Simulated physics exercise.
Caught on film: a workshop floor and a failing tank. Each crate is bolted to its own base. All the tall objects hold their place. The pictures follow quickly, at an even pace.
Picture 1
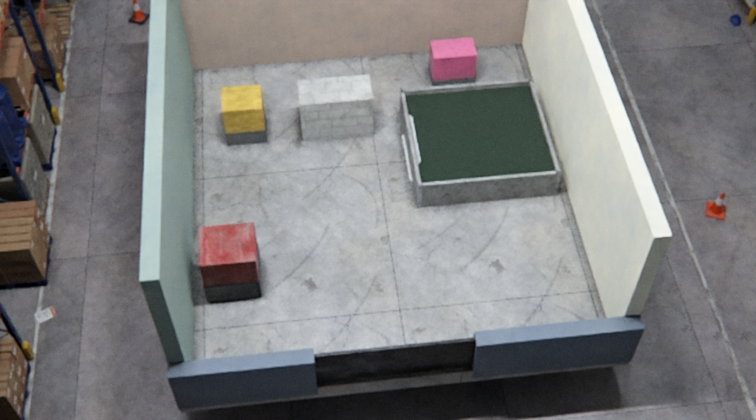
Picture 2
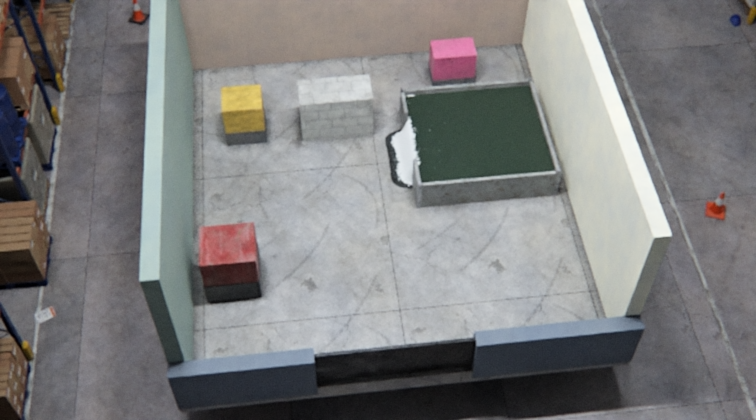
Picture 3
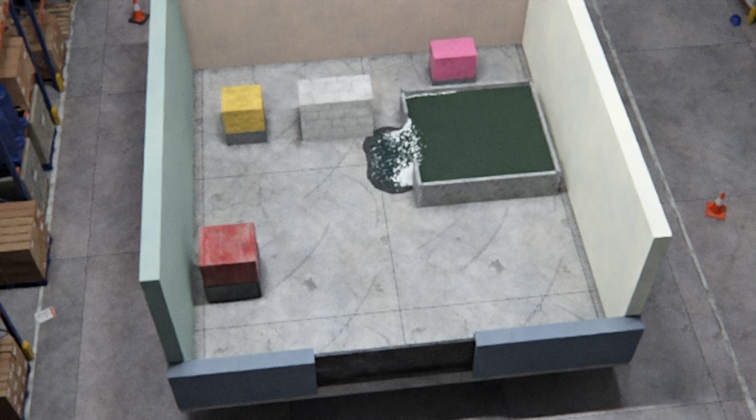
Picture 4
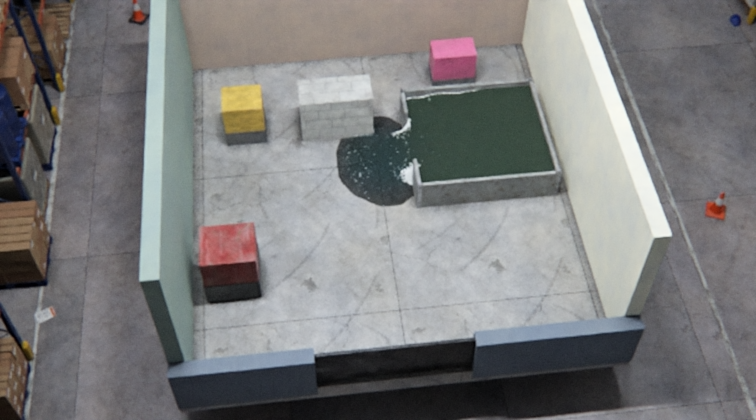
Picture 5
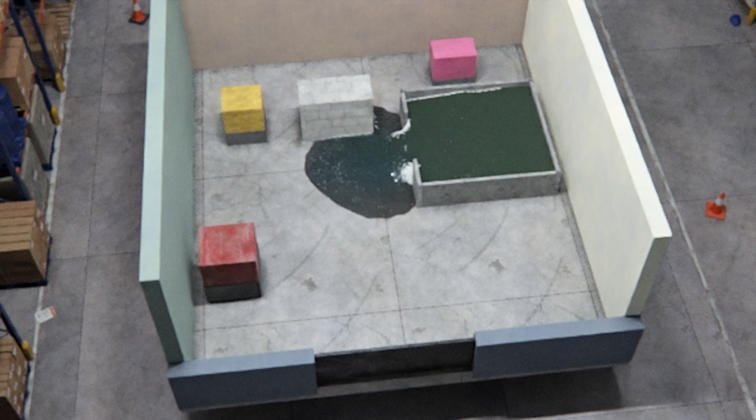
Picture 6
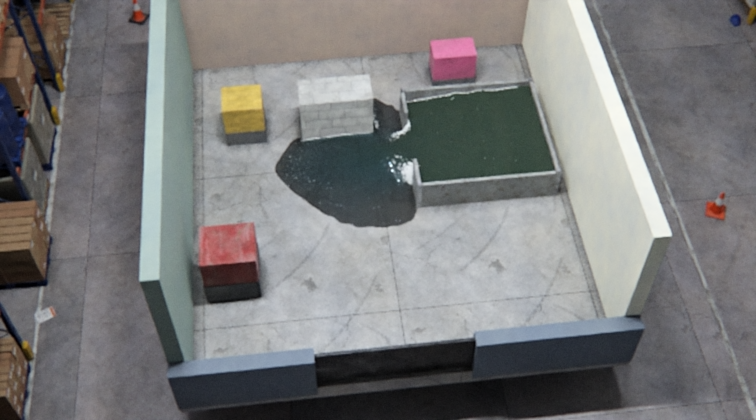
A workshop floor enclosed by low walls is seen from high above by a still camera. A yellow block and a pale grey block sit toward the back left, a pink one at the back, a red one at the front left, and a tank of dark green water on the right. Water bursts from the tank's left side in white froth, then spreads leftward and forward across the floor in a widening dark pool.
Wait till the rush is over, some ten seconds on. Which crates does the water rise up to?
One by one: The red crate keeps dry; the yellow crate keeps dry; the pink crate keeps dry.
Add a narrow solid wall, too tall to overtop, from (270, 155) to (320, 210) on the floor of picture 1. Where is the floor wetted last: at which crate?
It is the pink one.
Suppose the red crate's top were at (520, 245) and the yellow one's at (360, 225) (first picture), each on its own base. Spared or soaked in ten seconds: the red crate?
My reading: Red crate keeps dry.
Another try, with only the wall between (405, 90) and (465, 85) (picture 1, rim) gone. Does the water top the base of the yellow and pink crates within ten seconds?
My reading: The yellow crate is safe, the pink crate gets wet.
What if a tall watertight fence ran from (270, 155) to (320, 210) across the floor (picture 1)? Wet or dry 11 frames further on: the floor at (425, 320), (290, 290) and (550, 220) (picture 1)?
One after the other: Clear, under water, dry.
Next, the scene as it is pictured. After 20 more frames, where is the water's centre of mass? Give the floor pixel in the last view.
I would point to (369, 176).
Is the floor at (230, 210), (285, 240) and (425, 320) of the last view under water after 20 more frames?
One after the other: Flooded, under water, no water.
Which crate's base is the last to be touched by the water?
Last comes the one in pink.
A moment on, water covers 25 % of the floor; the red crate not reached, the yellow crate water round its plinth, the pink crate not reached.
Next, water covers 35 % of the floor; the red crate water round its plinth, the yellow crate water round its plinth, the pink crate not reached.
Then, water covers 45 % of the floor; the red crate water round its plinth, the yellow crate water round its plinth, the pink crate water round its plinth.
Later, water covers 75 % of the floor; the red crate water round its plinth, the yellow crate water round its plinth, the pink crate water round its plinth.
In the end, water covers 100 % of the floor; the red crate stayed above the water, the yellow crate stayed above the water, the pink crate stayed above the water.
